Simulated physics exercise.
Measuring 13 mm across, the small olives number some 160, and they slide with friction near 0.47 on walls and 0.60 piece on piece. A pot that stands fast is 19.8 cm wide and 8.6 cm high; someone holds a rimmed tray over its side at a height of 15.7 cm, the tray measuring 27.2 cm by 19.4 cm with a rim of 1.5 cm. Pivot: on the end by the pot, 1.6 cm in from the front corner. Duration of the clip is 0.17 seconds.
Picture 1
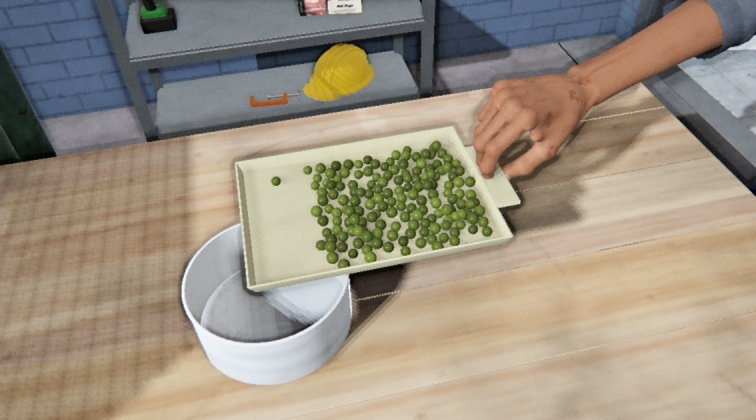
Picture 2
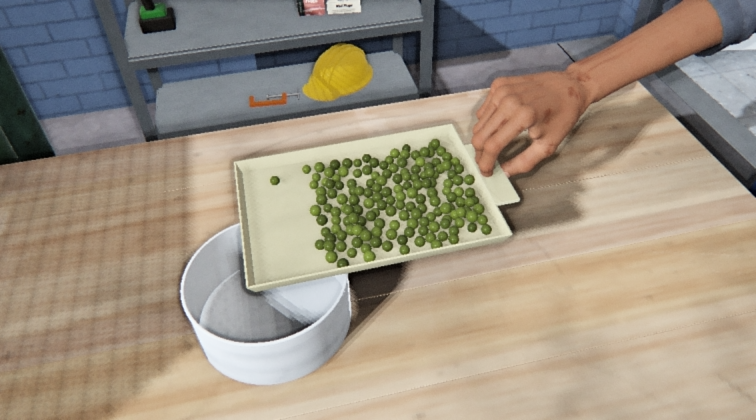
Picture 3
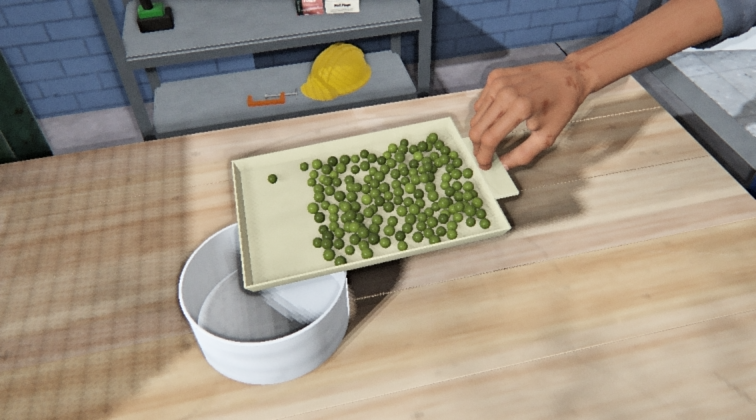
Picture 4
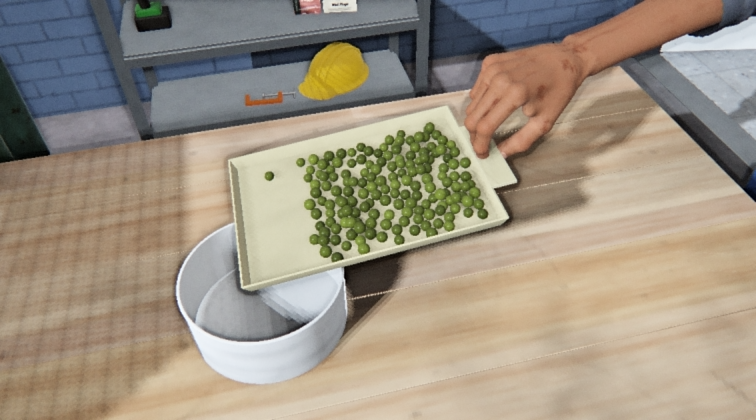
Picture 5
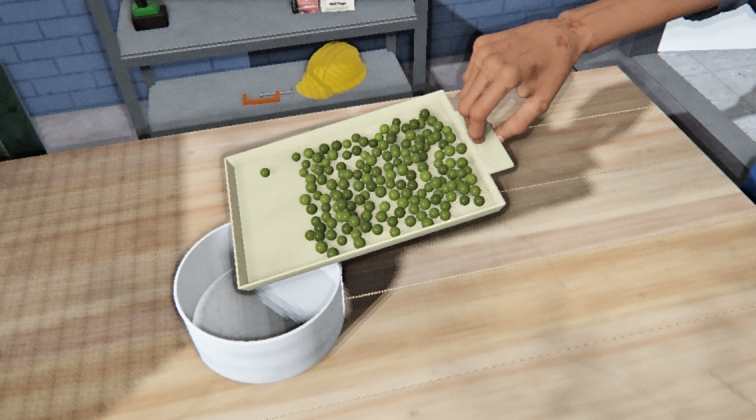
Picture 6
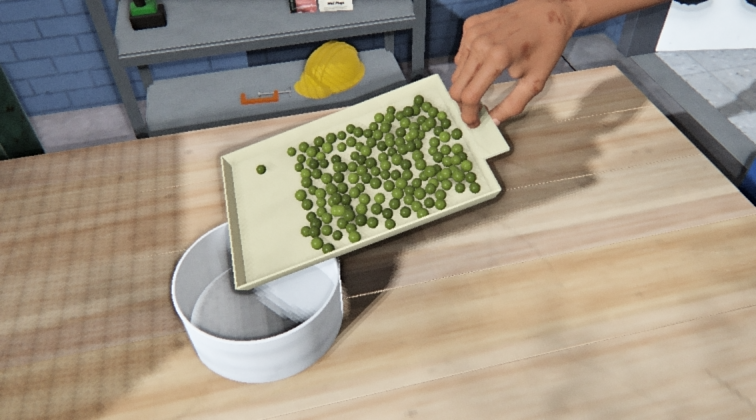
The clip shows a hand holding a cream rimmed tray of small green olives over the side of a white pot on a wooden table, then gradually raising the tray's right end while the olives keep their places on it.
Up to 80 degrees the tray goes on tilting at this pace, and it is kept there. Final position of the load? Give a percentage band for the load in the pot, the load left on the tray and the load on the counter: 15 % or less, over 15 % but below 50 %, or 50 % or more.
Pot: In between; tray: Up to 15 %; counter: 50 % or more.
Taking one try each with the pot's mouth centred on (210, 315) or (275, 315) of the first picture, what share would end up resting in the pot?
I'd say close to 90 percent for the first spot and 40 percent for the second.
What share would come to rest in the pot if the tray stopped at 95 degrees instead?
That would be around 30 percent.
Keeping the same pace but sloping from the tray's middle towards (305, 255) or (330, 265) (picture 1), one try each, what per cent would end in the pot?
That would be close to 5 per cent and then close to 0 per cent.
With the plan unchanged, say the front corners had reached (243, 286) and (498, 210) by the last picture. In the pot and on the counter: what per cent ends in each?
That works out as pot 0 and counter 100.
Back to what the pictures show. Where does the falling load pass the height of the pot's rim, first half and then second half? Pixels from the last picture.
Early: About (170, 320); late: About (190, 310).
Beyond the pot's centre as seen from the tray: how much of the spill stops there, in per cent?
About 100 %.
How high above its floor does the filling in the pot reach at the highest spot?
Around 2.0 cm above the floor.
Then, 0.24 s after the last picture, tilt 48 degrees; the tray holds 100 %, the pot 0 %.
Then, 0.40 s after the last picture, tilt 71 degrees; the tray holds 90 %, the pot 0 %.
Then, 0.68 s after the last picture, tilt 80 degrees; the tray holds 5 %, the pot 25 %.
In the end, pot 30 %, tray 0 %, counter 70 %.
